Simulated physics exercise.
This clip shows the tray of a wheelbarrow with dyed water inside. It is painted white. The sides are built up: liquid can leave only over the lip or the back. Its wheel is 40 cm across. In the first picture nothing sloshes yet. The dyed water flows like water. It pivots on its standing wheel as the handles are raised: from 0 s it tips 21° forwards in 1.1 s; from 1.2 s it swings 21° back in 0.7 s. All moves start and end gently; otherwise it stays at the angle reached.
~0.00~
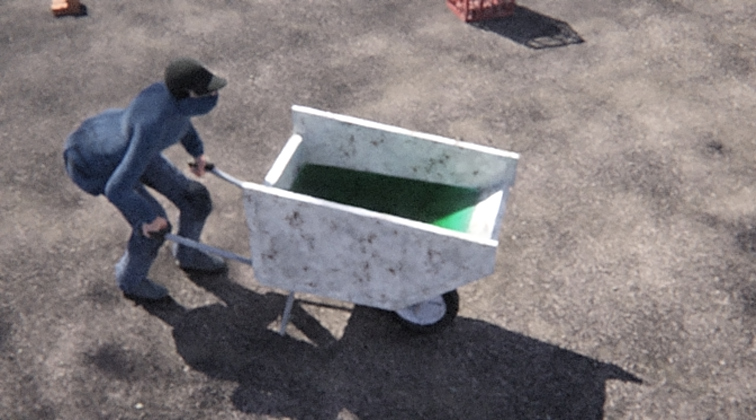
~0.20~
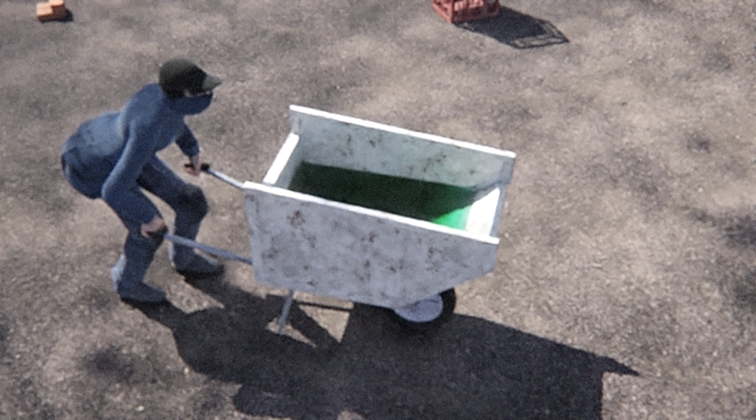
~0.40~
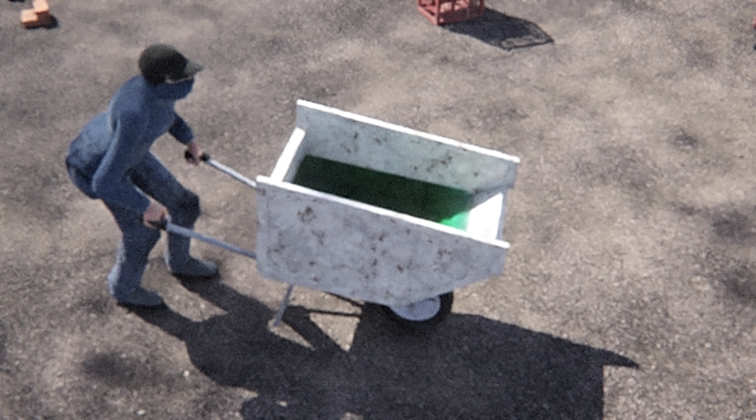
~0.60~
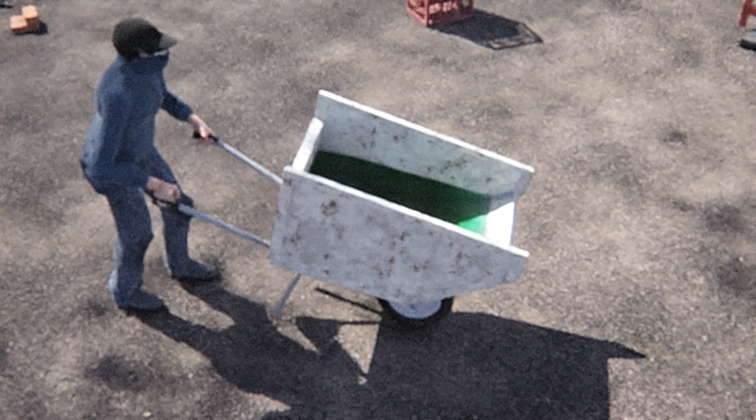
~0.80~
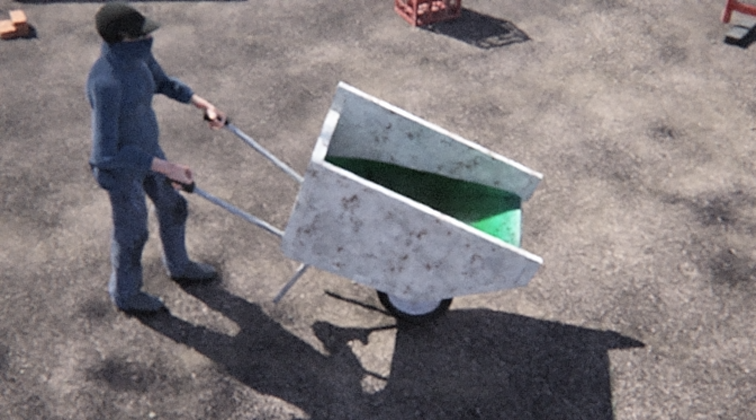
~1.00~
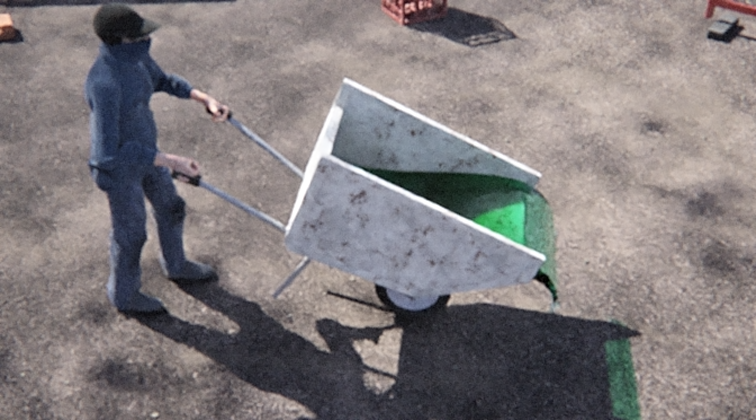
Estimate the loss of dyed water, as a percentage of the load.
Some 60 per cent goes overboard.
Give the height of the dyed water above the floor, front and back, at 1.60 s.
About 18 cm in front and 0 cm behind.
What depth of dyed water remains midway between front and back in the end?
Roughly 6 cm.
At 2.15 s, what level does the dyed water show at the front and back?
About 8 cm in front and 36 cm behind.
Then, 1.60 s in, the barrow is at 8° forwards, the surface stands 0 cm at the back and 19 cm at the front; 51 per cent has gone, over the front.
Then, 2.15 s in, the surface stands 37 cm at the back and 8 cm at the front; 55 per cent has gone, over the front.
Then, 2.70 s in, the surface stands 12 cm at the back and 8 cm at the front; 55 per cent has gone, over the front.
Then, 4.78 s in, 60 per cent has gone, over the front, 65 of 109 litres.
